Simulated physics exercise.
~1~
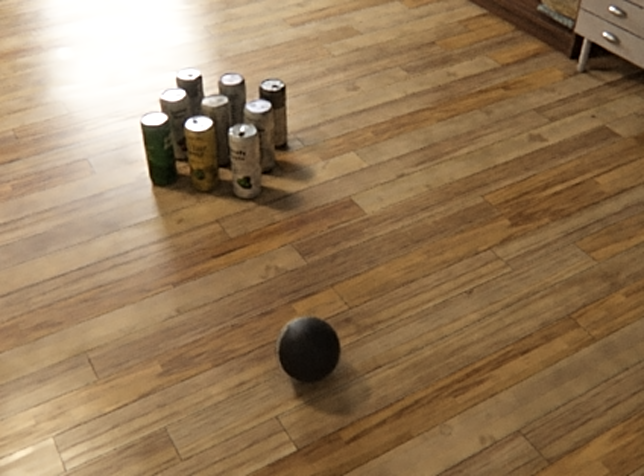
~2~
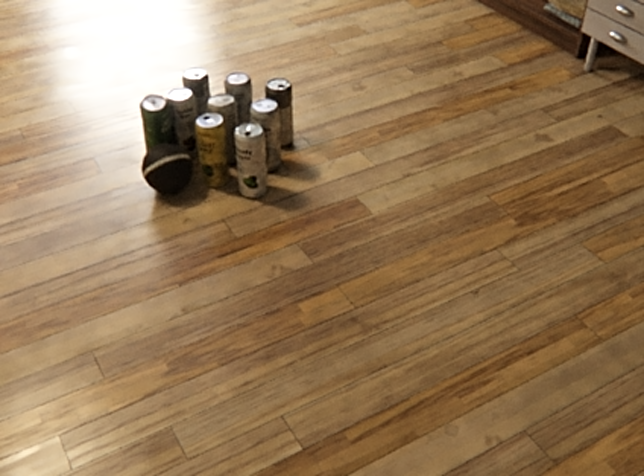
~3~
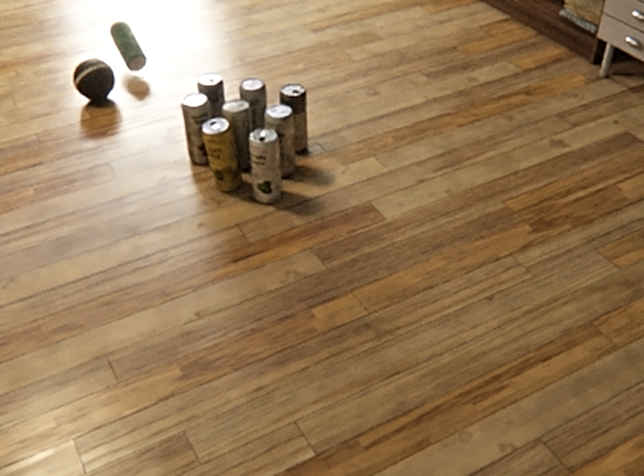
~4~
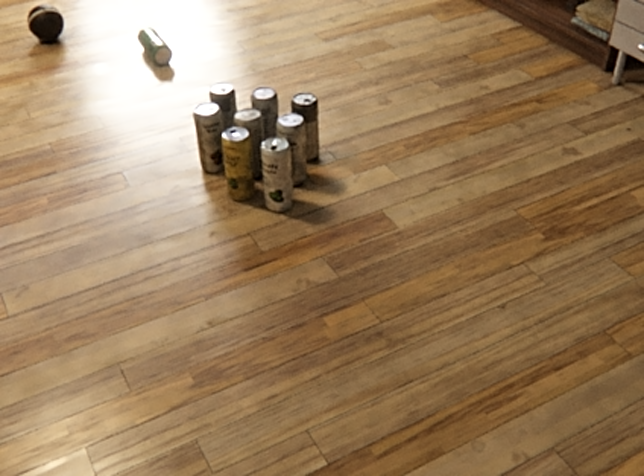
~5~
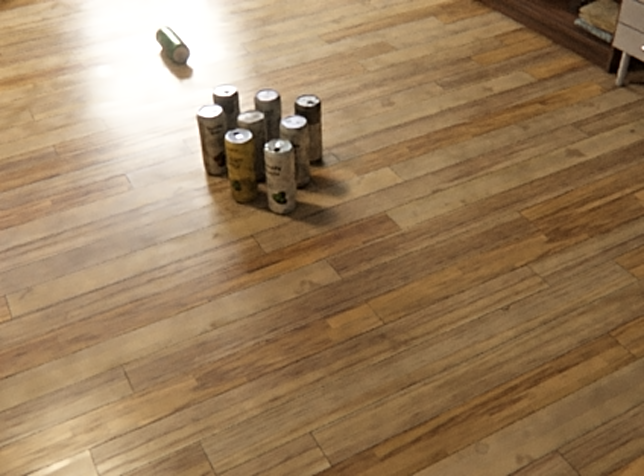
The video shows a dark ball rolling across a wooden floor toward a cluster of upright cans, striking the green one at the left and knocking it away. The ball rolls on out of view at the upper left, leaving the green can lying behind the others, which remain standing.
